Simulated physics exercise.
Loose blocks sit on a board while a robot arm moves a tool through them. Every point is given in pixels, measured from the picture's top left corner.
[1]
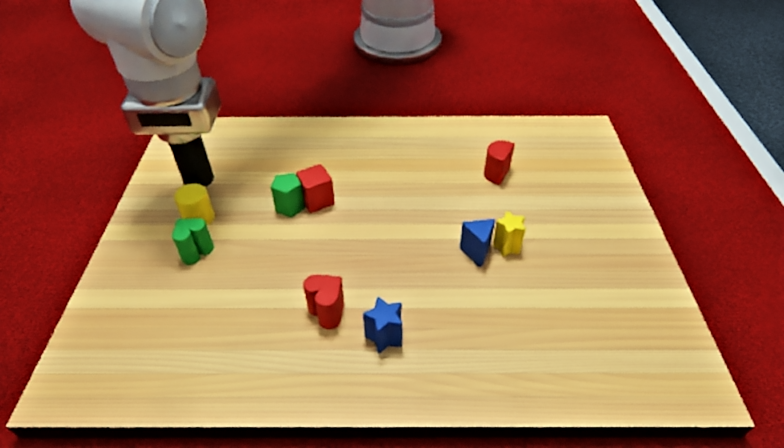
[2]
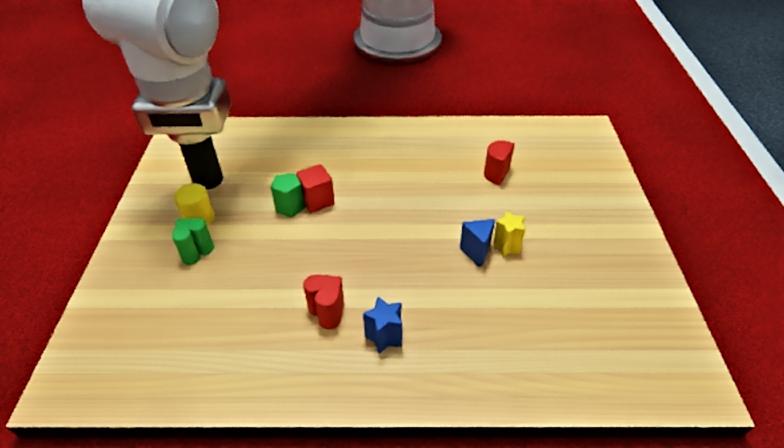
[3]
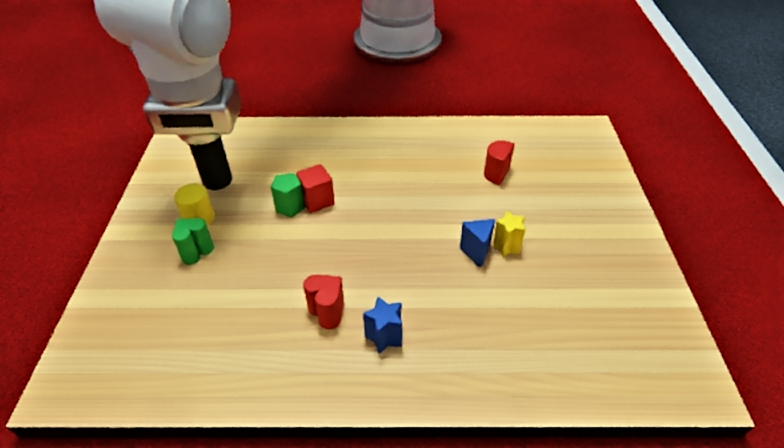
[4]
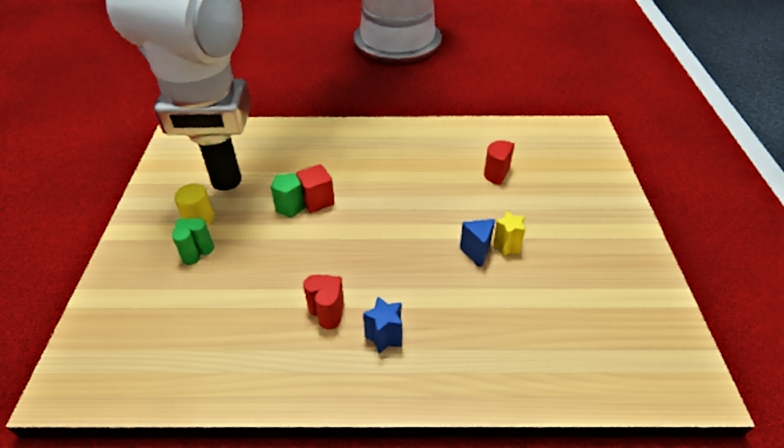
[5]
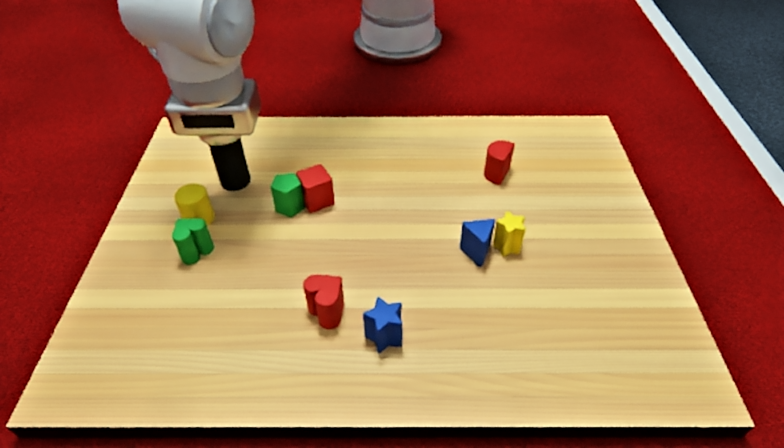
On a wooden board, a robot arm slides its black tool slowly rightward behind scattered coloured blocks, which all stay still.
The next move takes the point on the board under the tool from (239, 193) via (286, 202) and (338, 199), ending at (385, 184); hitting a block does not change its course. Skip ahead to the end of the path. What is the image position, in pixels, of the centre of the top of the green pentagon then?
It should be at (342, 192) by then.
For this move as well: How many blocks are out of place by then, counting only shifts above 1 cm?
My guess is two.
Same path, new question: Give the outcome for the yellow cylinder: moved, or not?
Here the yellow cylinder stays on its spot.
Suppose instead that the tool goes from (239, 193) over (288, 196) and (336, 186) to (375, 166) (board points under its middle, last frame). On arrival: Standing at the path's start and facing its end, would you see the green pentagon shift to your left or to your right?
Goes right.
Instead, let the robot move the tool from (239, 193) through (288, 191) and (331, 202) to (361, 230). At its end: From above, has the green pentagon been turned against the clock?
That would be a no.
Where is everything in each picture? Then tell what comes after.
In the first frame, lower end of the tool (199, 180), tops of blocks, yellow cylinder (190, 193), green pentagon (285, 182), red square block (314, 175).
In the second frame, tool (208, 180), blocks as before.
In the third frame, tool (218, 181), blocks as before.
In the fourth frame, tool (227, 181), blocks as before.
In the fifth frame, tool (236, 182), yellow cylinder (190, 193), green pentagon (285, 182), red square block (314, 175).
What follows on the original path. One third of the way, tool (285, 191); green pentagon (308, 185); red square block (334, 176).
Two thirds of the way, tool (337, 187); green pentagon (342, 192), turned 65° clockwise; red square block (371, 175), turned 15° anticlockwise.
At the end, tool (384, 173); yellow cylinder not moved; green pentagon (342, 192), turned 65° clockwise; red square block (406, 173), turned 60° clockwise.
